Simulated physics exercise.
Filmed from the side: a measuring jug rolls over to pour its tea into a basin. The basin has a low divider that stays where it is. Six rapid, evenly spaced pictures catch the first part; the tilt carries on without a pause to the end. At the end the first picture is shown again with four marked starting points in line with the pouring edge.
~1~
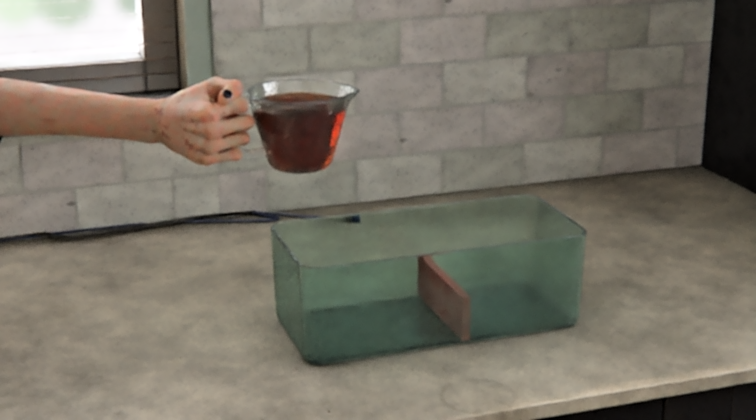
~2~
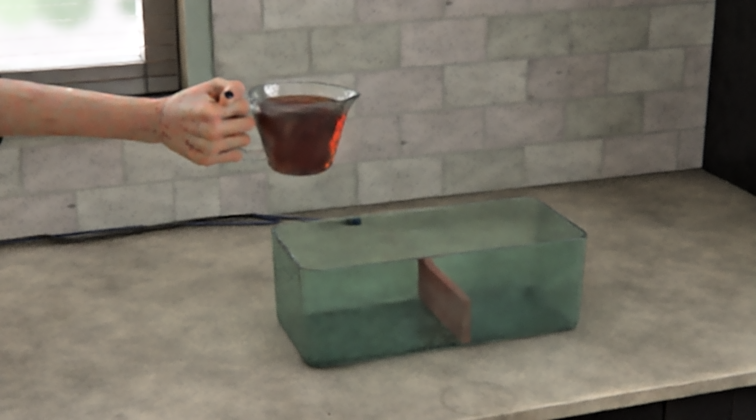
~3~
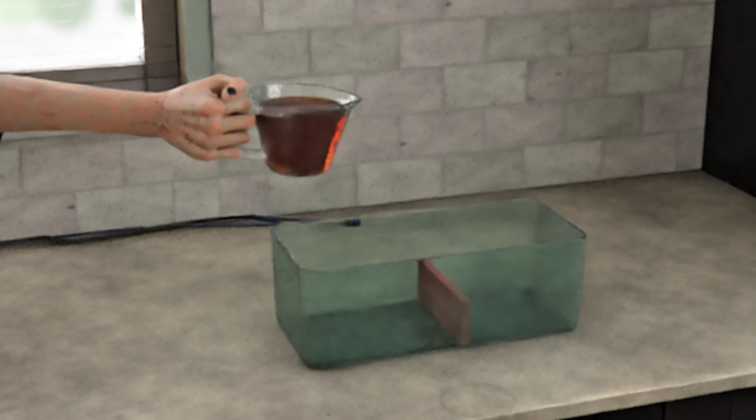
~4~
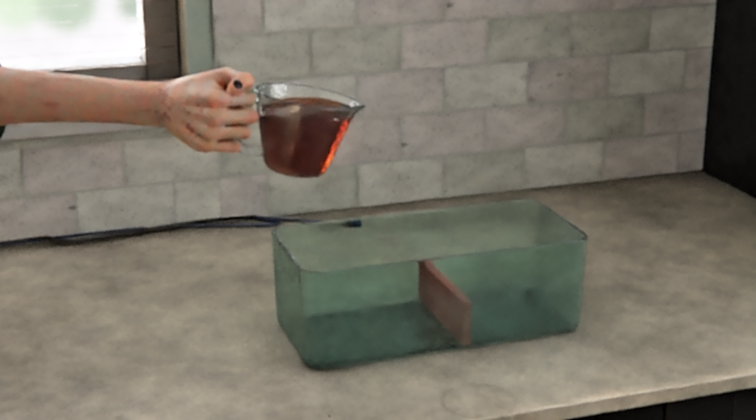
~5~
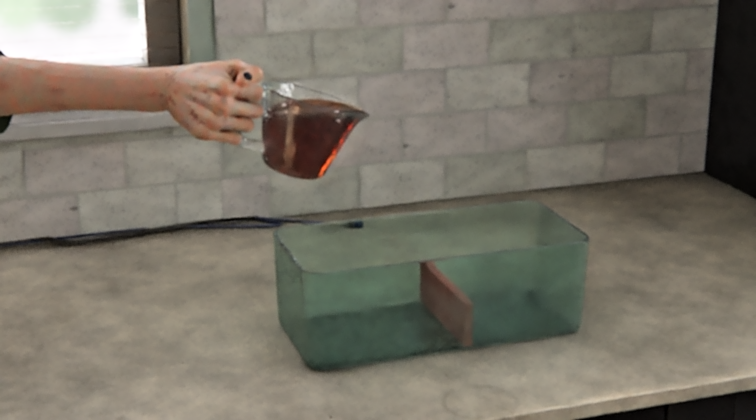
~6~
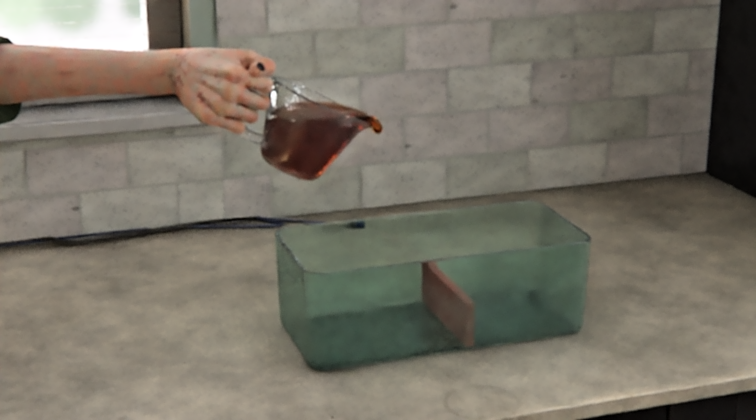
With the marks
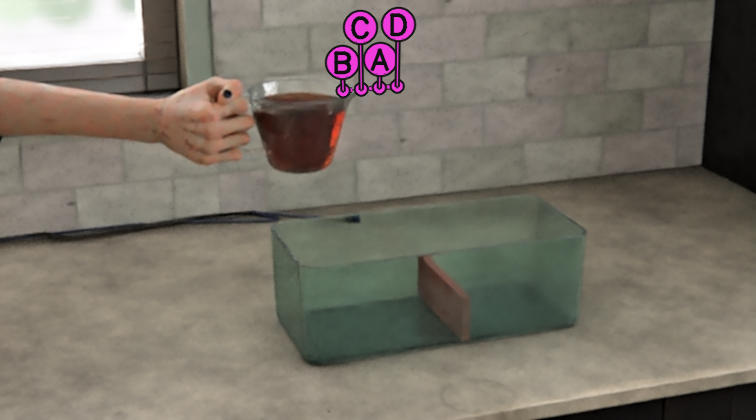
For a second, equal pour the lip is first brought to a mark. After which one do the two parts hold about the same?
The answer is place D.
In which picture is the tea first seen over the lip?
In picture 6.
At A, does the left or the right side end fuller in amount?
More ends on the left.
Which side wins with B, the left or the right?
More ends on the left.
In magenta, A at (379, 87); B at (343, 90); C at (361, 89); D at (397, 86).
With A, about 88 % ends left of the wall and 11 % right of it.
With B, about 97 % ends left of the wall and 2 % right of it.
With C, about 96 % ends left of the wall and 2 % right of it.
With D, about 53 % ends left of the wall and 46 % right of it.
